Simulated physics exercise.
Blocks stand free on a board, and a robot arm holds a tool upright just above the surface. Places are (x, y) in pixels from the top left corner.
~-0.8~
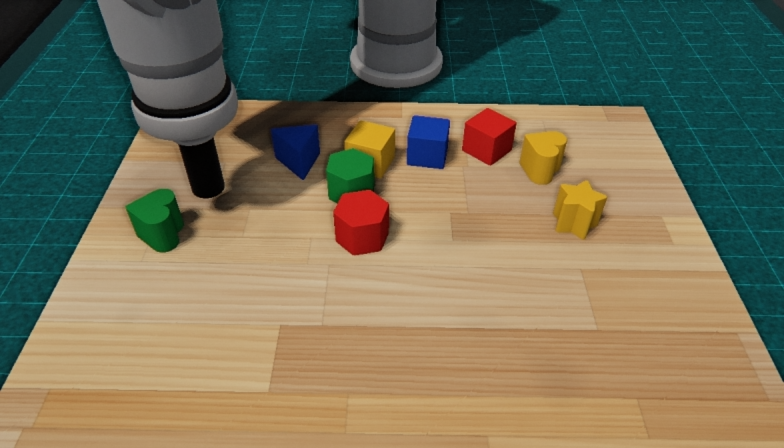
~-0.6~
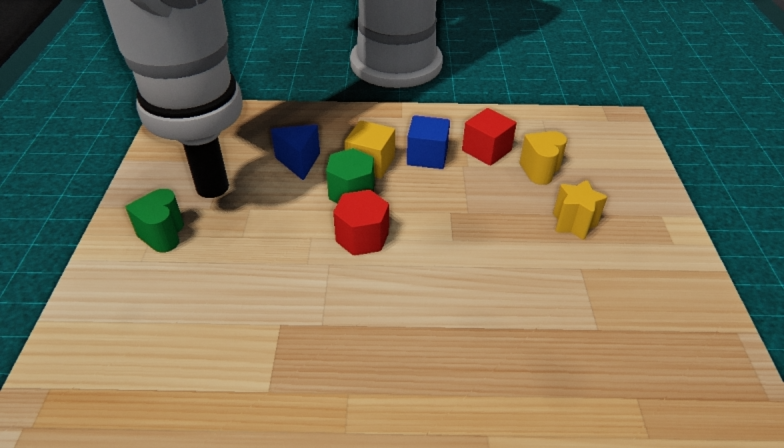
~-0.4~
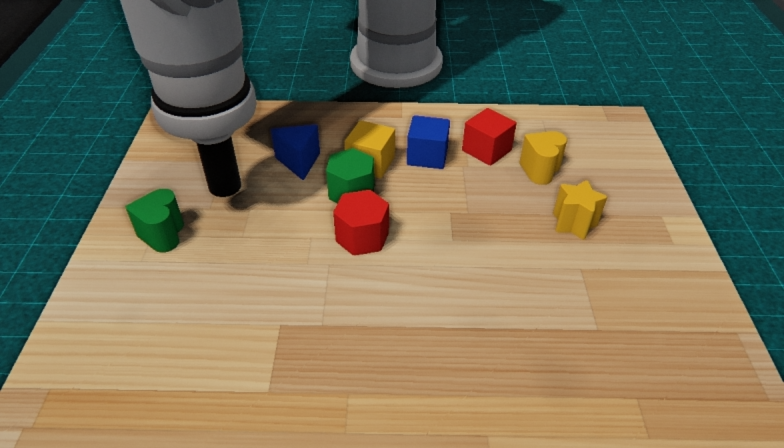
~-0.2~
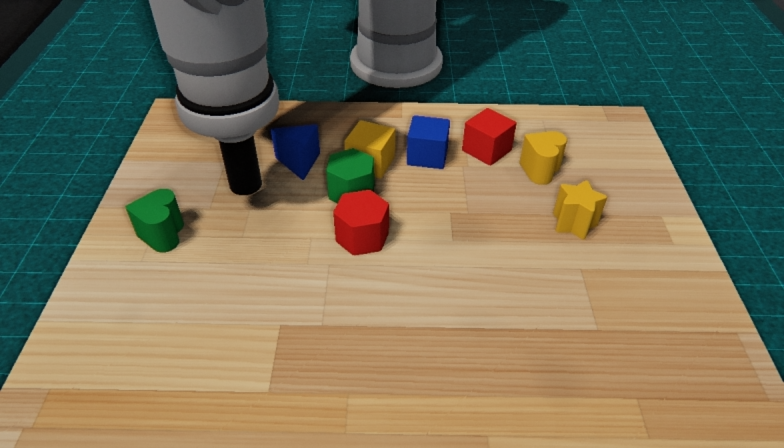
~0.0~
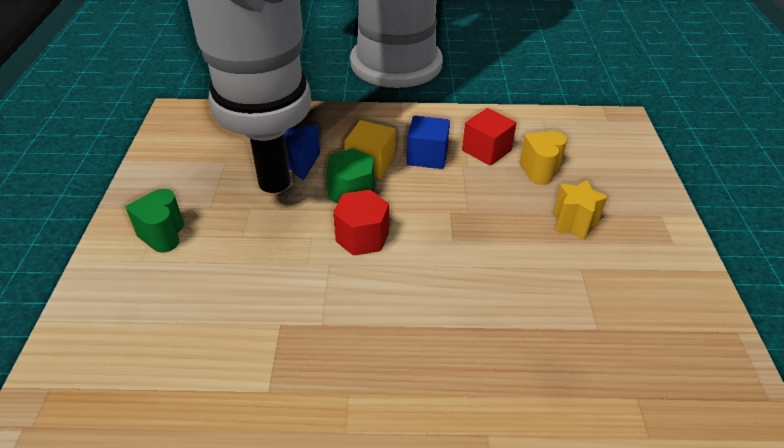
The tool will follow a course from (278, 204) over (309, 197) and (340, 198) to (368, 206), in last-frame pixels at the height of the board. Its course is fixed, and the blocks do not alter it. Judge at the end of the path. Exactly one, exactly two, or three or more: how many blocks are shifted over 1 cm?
Once the path ends, one block will have shifted.
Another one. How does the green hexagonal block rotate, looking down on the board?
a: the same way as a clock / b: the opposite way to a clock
My answer is option b.
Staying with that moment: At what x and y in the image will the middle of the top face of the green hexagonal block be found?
In the picture, it is at (398, 161).
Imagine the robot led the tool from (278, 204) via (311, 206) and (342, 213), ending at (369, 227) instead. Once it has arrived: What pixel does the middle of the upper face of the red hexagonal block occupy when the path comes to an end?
(386, 227)
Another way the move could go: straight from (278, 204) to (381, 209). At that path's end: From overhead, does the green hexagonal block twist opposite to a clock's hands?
My answer is yes.
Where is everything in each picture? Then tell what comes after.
The first frame shows lower end of the tool (209, 188), tops of blocks, green hexagonal block (350, 163), red hexagonal block (361, 207), yellow square block (370, 134).
The second frame shows tool (213, 188), blocks as before.
The third frame shows tool (225, 187), blocks as before.
The fourth frame shows tool (246, 186), blocks as before.
The fifth frame shows tool (275, 183), green hexagonal block (350, 163), red hexagonal block (361, 207), yellow square block (370, 134).
The first path, step by step. Halfway along, tool (323, 176); green hexagonal block (361, 162).
At the end, tool (368, 186); green hexagonal block (398, 161), turned 55° anticlockwise; red hexagonal block not moved; yellow square block (374, 133), turned 15° anticlockwise.
